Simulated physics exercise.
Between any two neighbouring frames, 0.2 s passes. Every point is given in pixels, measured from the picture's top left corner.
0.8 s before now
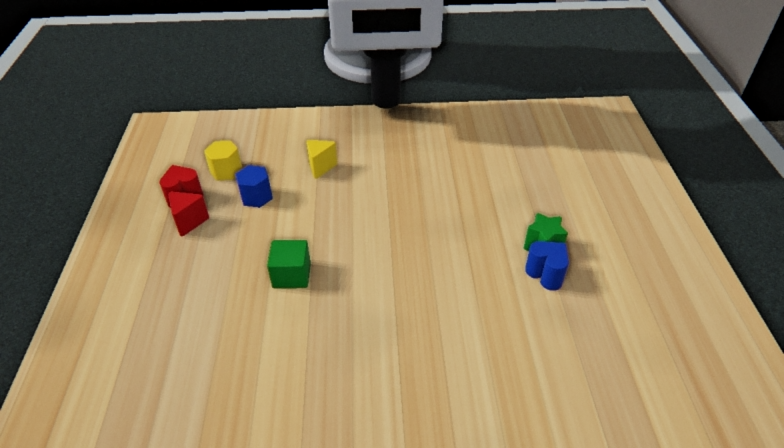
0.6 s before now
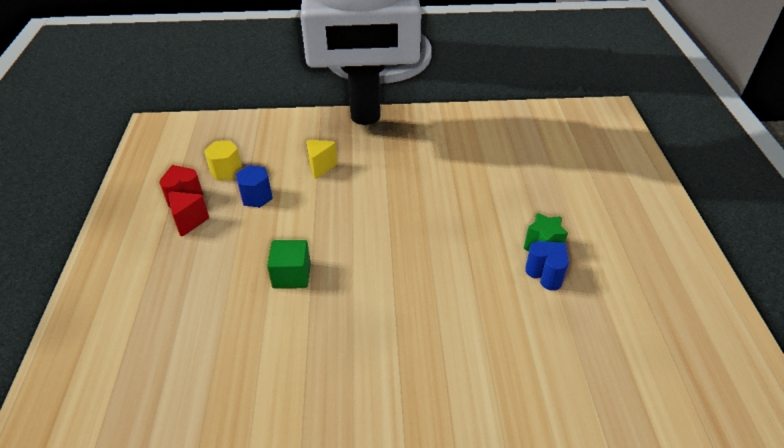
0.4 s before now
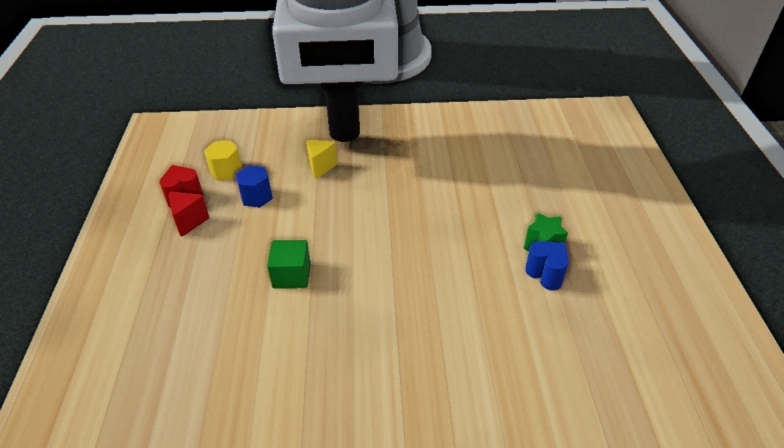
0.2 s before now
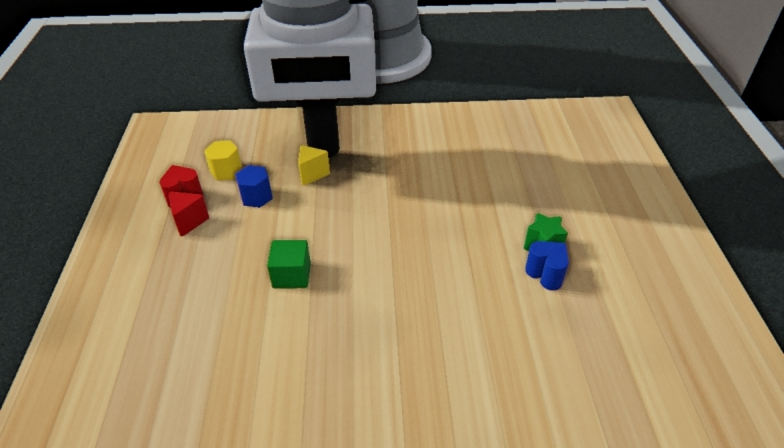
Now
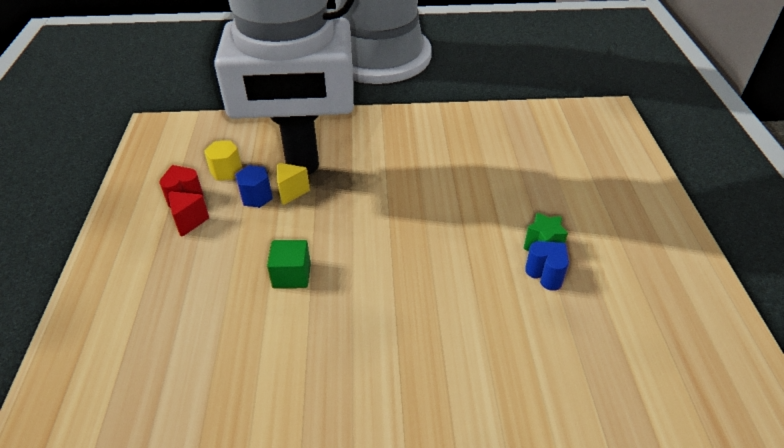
A gray robot arm with a black rod moves left and toward the viewer from the far edge of a light wooden table, seen from above by a still camera. On the left sit red, yellow and blue blocks with a green cube in front, and a green star touches a blue block at right. The rod meets the yellow triangular block and pushes it forward and left, beside the blue six-sided block.
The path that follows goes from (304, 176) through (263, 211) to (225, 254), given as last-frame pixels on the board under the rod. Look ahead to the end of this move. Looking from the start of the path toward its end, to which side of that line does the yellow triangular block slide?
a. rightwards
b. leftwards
Choice b: Leftwards.
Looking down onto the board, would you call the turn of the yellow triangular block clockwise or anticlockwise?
The yellow triangular block rotates counterclockwise.
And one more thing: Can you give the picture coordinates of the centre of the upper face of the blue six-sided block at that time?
The middle of its upper face will lie at (222, 186).
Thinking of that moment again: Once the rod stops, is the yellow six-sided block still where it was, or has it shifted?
It keeps its position.
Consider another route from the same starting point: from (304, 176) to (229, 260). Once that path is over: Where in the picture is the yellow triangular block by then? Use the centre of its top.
Around pixel (209, 260).
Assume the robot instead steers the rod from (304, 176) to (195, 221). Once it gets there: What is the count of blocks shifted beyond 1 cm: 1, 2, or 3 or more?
Answer: Three or more.
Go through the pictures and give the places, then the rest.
The first picture shows lower end of the rod (386, 101), tops of blocks, red triangular block (182, 200), yellow six-sided block (221, 149), blue six-sided block (252, 175), yellow triangular block (318, 146).
The second picture shows rod (366, 117), blocks as before.
The third picture shows rod (345, 133), blocks as before.
The fourth picture shows rod (324, 150), yellow triangular block (310, 153).
The fifth picture shows rod (303, 166), red triangular block (182, 200), yellow six-sided block (221, 149), blue six-sided block (252, 175), yellow triangular block (288, 171).
The first path, step by step. One third of the way, rod (275, 189); blue six-sided block (238, 180), turned 45° clockwise; yellow triangular block (263, 196).
Two thirds of the way, rod (246, 213); blue six-sided block (222, 186), turned 110° clockwise; yellow triangular block (240, 223), turned 30° anticlockwise.
At the end, rod (222, 243); red triangular block not moved; yellow six-sided block not moved; blue six-sided block (222, 186), turned 110° clockwise; yellow triangular block (225, 253), turned 50° anticlockwise.
